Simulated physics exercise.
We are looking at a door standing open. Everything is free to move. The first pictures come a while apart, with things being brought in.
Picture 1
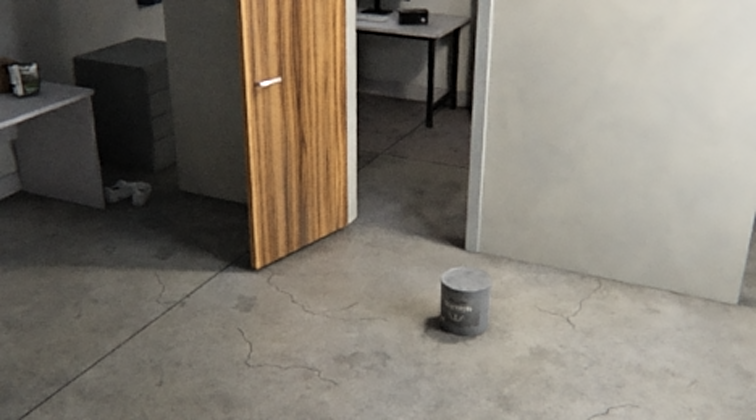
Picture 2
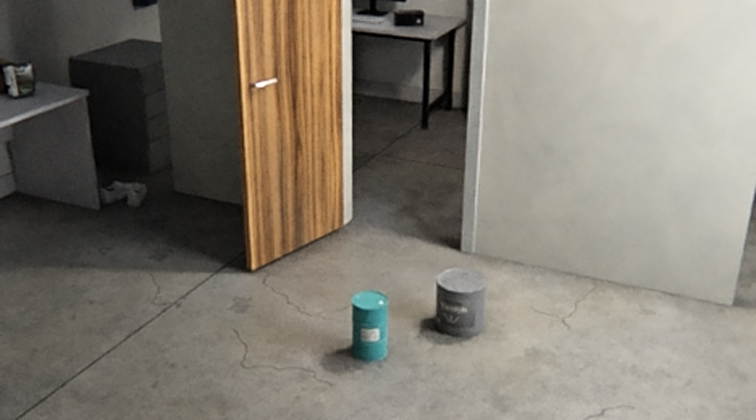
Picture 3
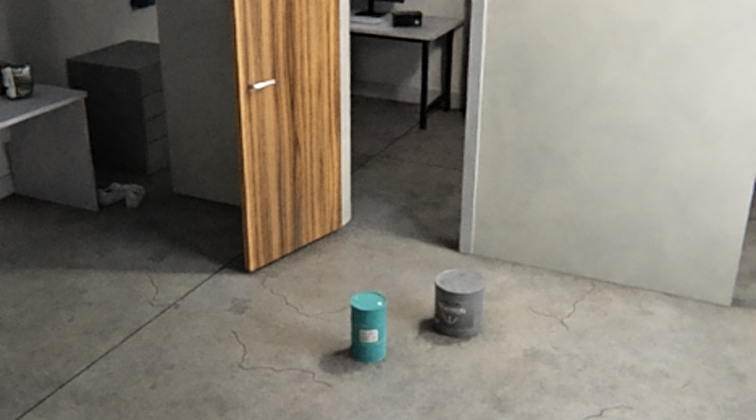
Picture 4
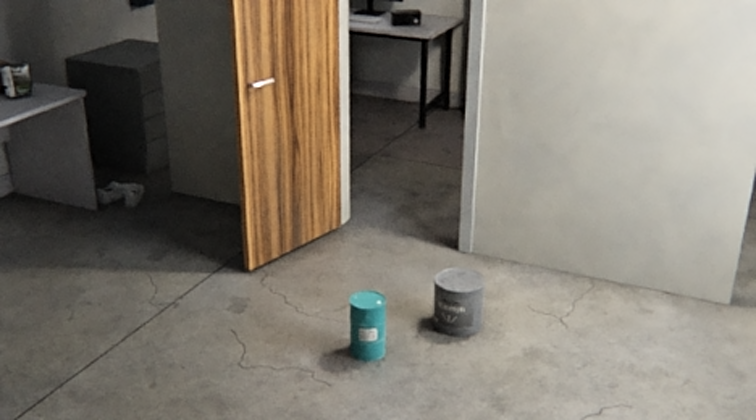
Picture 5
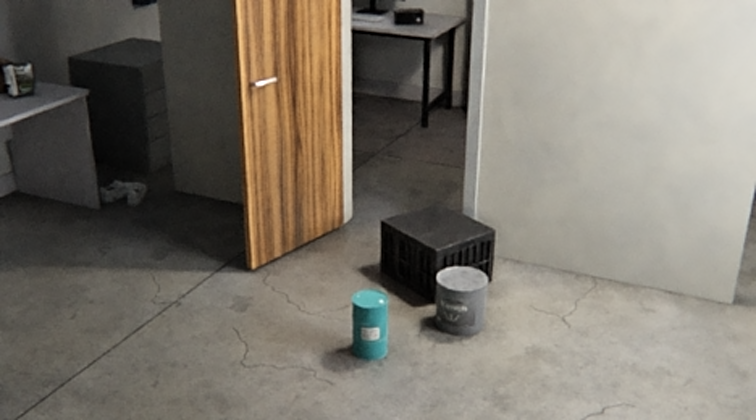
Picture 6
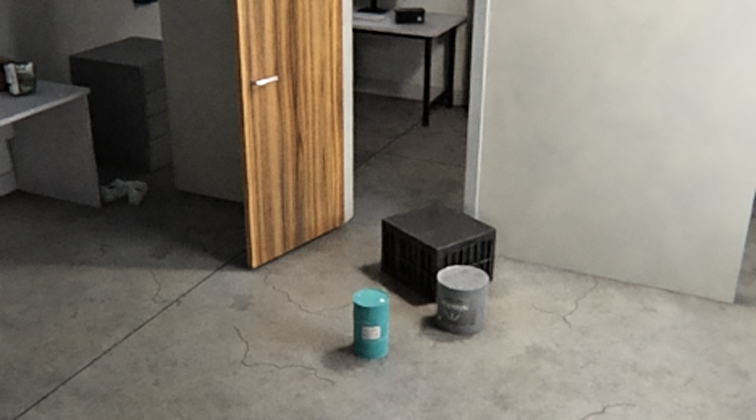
Wooden door standing wide open and still as a turquoise canister, then a black chest, appear near a grey pail on concrete.
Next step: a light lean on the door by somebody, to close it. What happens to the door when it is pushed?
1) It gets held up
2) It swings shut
Option 1: It gets held up.
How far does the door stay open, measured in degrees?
Near 40° open.
Then, 0.80 s later than the last frame, door at 82°.
Then, 1.30 s later than the last frame, door at 57°.
When it is over, door at 42°; all 3 as before. End places, in pixels of the last picture, black chest near (442, 250).
